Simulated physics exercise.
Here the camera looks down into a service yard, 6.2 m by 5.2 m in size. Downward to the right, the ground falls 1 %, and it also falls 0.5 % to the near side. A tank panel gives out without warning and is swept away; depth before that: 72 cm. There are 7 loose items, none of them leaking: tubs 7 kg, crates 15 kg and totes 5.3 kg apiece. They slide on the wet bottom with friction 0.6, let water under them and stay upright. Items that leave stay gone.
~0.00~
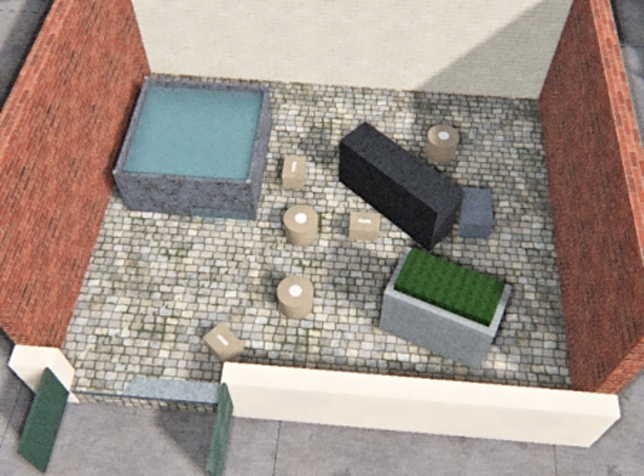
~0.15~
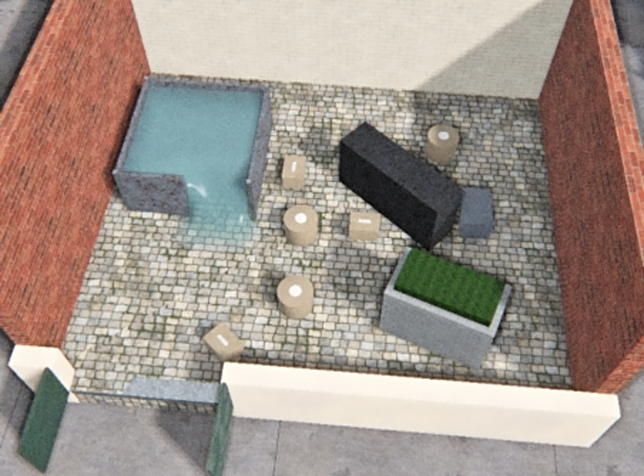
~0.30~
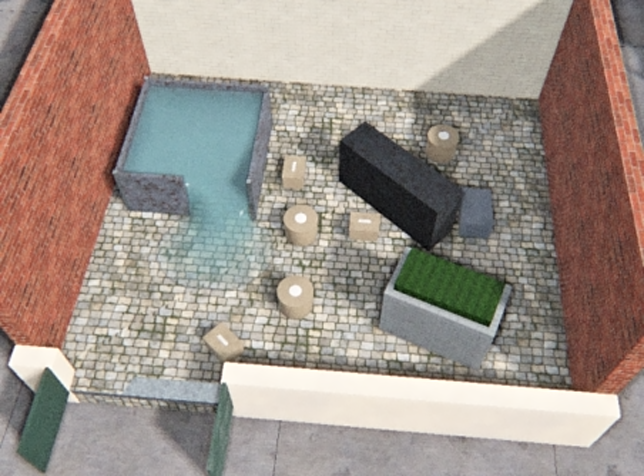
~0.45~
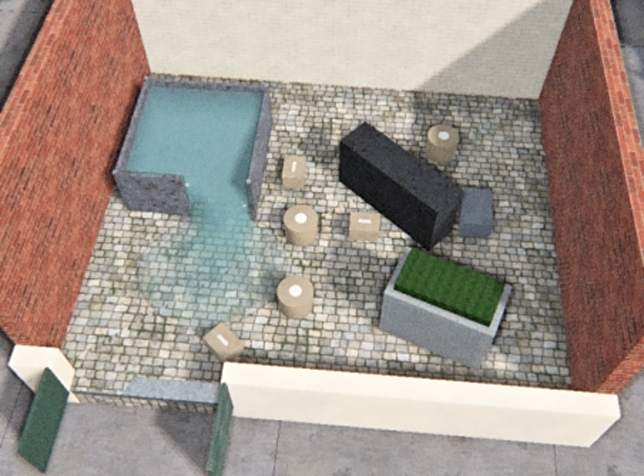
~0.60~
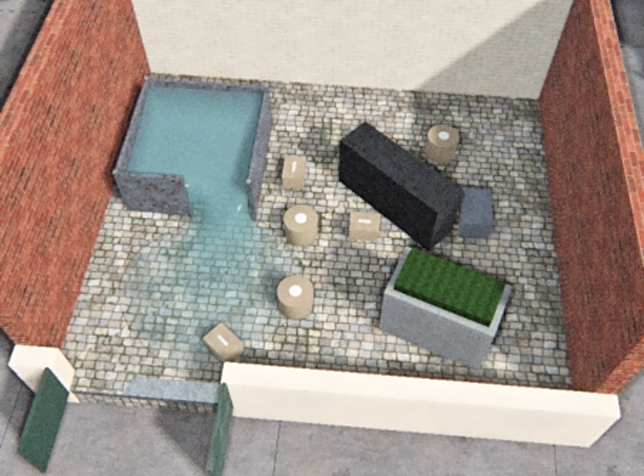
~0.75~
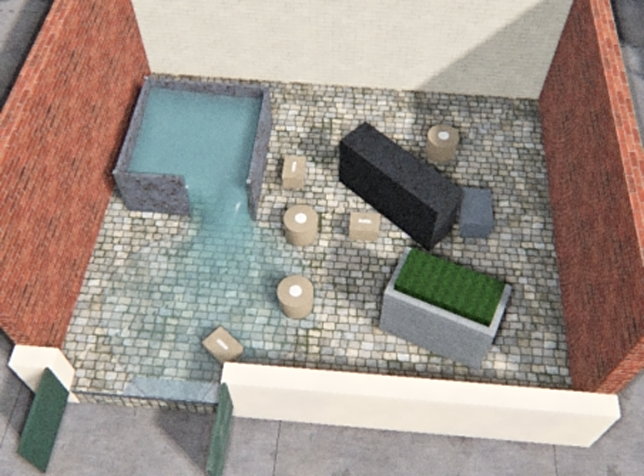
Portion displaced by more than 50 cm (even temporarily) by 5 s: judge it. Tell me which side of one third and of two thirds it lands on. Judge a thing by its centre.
It lands below one third.
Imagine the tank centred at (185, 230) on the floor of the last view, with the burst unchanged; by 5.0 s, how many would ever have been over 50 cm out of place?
1.
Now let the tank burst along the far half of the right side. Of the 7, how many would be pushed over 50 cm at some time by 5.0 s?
Then 3 of them would.
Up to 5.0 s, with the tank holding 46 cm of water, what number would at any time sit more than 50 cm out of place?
Then it comes to 2.
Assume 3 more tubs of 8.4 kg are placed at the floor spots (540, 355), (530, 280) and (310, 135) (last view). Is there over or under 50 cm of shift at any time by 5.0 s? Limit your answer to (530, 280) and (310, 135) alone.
First goes beyond, then stays inside.
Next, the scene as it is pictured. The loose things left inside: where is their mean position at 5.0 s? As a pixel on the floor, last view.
Mean floor pixel: About (390, 229).
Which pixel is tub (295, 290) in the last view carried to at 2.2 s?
Around (484, 376).
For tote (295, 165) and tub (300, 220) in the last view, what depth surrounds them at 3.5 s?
First roughly 0 cm, second roughly 1 cm.
After 1.1 s 0 of 7 are over 50 cm from their spots; 1 afloat.
After 2.2 s 2 of 7 are over 50 cm from their spots; 1 afloat.
After 3.5 s 2 of 7 are over 50 cm from their spots; 1 afloat.
After 5.0 s 2 of 7 are over 50 cm from their spots, and 2 have been at some point; 1 afloat.
